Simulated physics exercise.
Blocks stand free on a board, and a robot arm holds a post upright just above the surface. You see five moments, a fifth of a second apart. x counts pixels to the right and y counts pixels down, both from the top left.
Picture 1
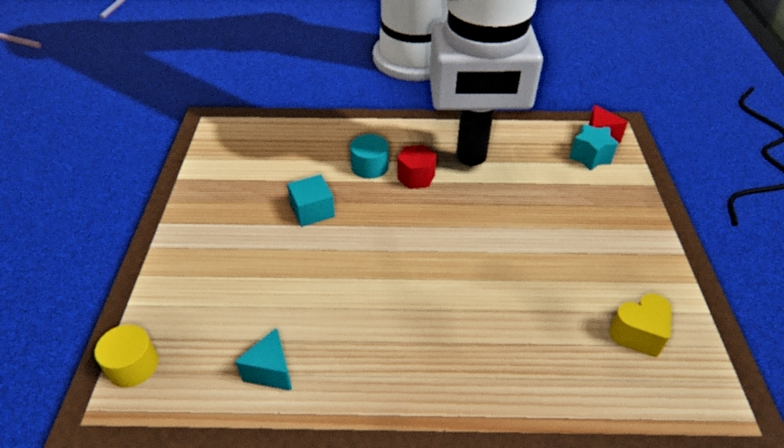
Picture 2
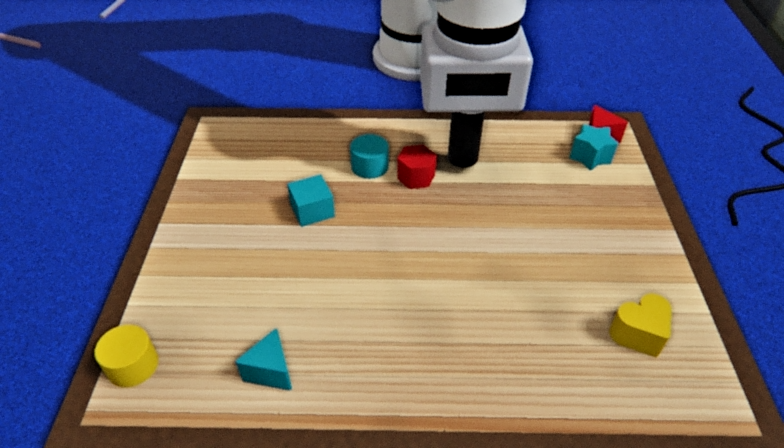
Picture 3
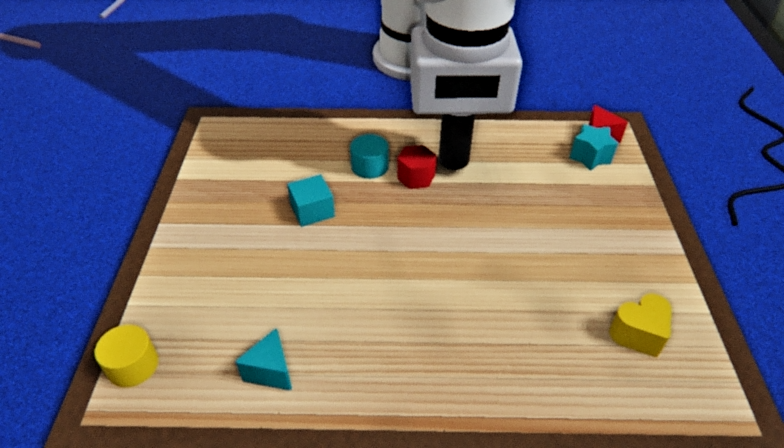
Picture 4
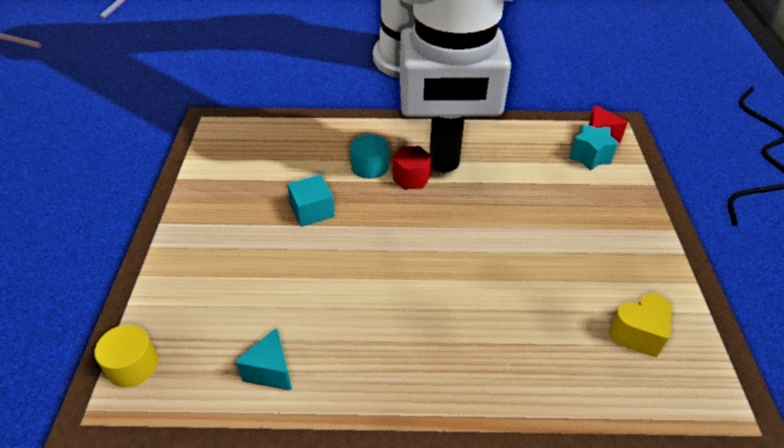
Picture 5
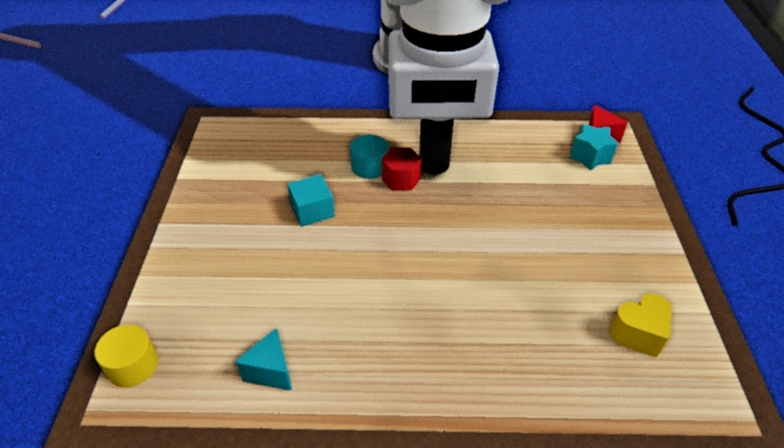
Robot arm moving its black post left across a wooden board, then nudging a red hexagonal block left beside a turquoise cylinder.
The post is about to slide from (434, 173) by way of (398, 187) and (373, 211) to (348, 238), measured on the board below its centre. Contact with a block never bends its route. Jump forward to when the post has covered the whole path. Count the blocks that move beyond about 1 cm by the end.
Two blocks.
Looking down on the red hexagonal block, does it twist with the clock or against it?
It makes a clockwise turn.
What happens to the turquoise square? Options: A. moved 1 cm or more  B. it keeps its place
B: It keeps its place.
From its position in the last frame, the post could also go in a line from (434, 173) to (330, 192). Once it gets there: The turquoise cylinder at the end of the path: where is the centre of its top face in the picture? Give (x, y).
Its top face will be centred at roughly (349, 143).
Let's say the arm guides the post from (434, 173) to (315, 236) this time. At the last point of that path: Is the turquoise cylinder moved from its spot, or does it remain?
When the path is over, the turquoise cylinder has left its spot.
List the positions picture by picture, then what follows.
Post tip (471, 156); block tops, turquoise square (310, 189); turquoise cylinder (369, 145); red hexagonal block (417, 156), in the first frame.
Post (463, 158); blocks unchanged, in the second frame.
Post (454, 160); blocks unchanged, in the third frame.
Post (444, 162); red hexagonal block (412, 156), in the fourth frame.
Post (434, 165); turquoise square (310, 189); turquoise cylinder (369, 145); red hexagonal block (402, 158), in the fifth frame.
The first path, step by step. One third of the way, post (398, 178); turquoise cylinder (357, 144); red hexagonal block (364, 169), turned 30° clockwise.
Two thirds of the way, post (373, 203); turquoise cylinder (357, 144); red hexagonal block (345, 174), turned 60° clockwise.
At the end, post (347, 230); turquoise square in place; turquoise cylinder (357, 144); red hexagonal block (345, 174), turned 60° clockwise.
